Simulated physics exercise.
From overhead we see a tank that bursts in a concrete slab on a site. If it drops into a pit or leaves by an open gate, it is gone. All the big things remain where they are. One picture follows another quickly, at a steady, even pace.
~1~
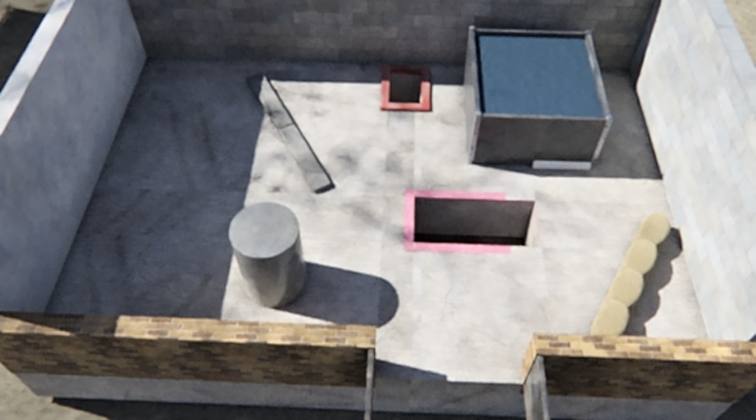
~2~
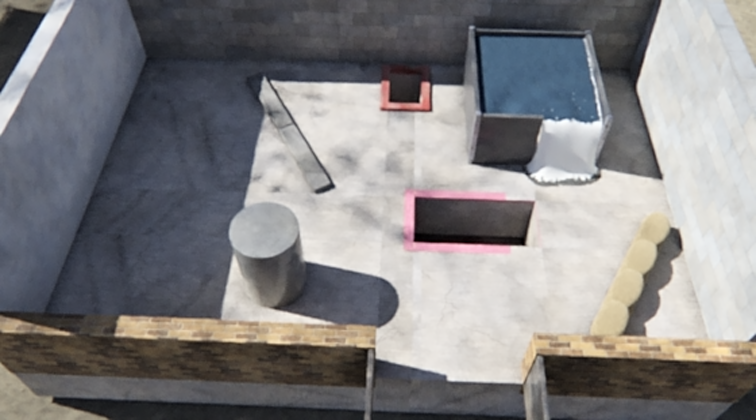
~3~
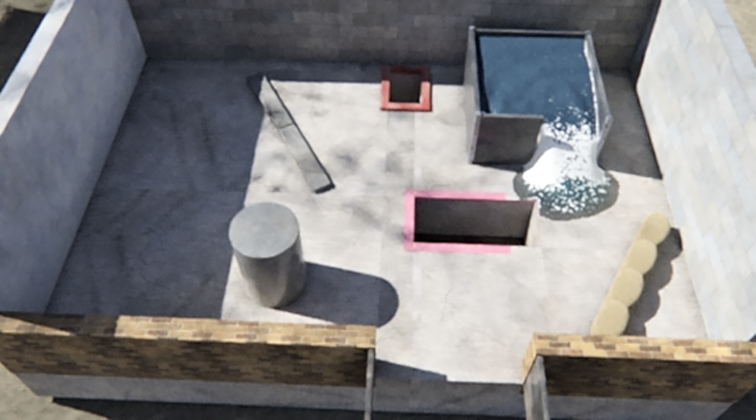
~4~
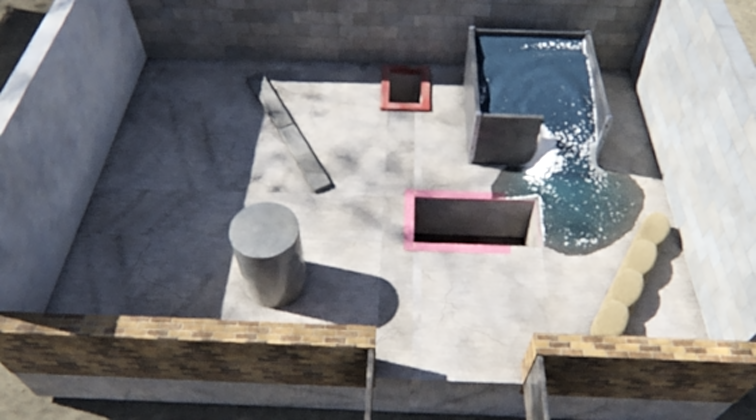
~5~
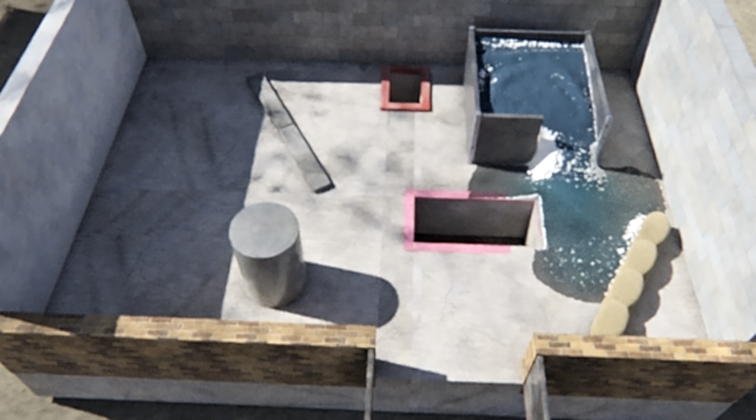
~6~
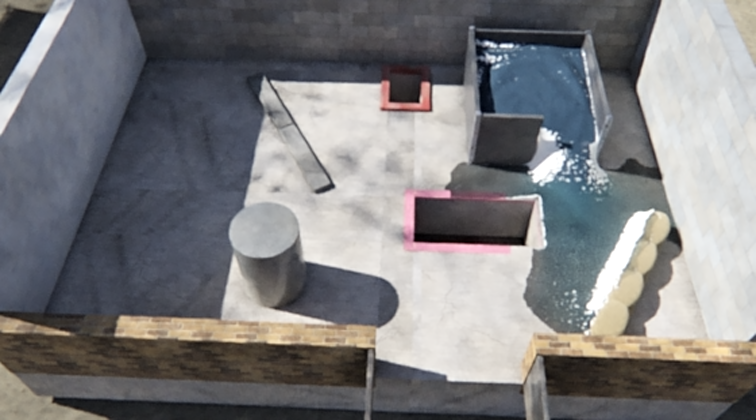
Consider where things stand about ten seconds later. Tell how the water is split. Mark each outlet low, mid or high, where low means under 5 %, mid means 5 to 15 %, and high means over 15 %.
Marks - gate: High, red pit: Low, pink pit: High.
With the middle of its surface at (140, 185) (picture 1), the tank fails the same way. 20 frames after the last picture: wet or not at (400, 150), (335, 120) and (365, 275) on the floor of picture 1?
Outcome, in sequence: Unwetted, unwetted, wetted.
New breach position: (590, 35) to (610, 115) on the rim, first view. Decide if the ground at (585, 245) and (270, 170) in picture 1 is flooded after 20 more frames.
Submerged, waterless.
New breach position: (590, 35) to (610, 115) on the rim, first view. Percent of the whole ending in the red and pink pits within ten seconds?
Parts in a hundred: Red 8, pink 15.
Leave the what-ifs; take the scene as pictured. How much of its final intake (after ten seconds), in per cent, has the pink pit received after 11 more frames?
Around 50 in a hundred.
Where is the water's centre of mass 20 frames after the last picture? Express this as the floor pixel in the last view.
Near (533, 192) in the last view.
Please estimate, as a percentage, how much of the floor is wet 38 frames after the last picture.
Around 50 percent.
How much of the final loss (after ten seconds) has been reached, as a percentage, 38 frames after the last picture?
Around 80 percent.
A moment on, water covers 15 % of the floor; the gate 0 %, the red pit 0 %, the pink pit 6 %.
Next, water covers 25 % of the floor; the gate 4 %, the red pit 0 %, the pink pit 9 %.
Then, water covers 35 % of the floor; the gate 10 %, the red pit 0 %, the pink pit 13 %.
Later, water covers 50 % of the floor; the gate 18 %, the red pit 0 %, the pink pit 16 %.
In the end, water covers 75 % of the floor; the gate 23 %, the red pit 0 %, the pink pit 19 %.
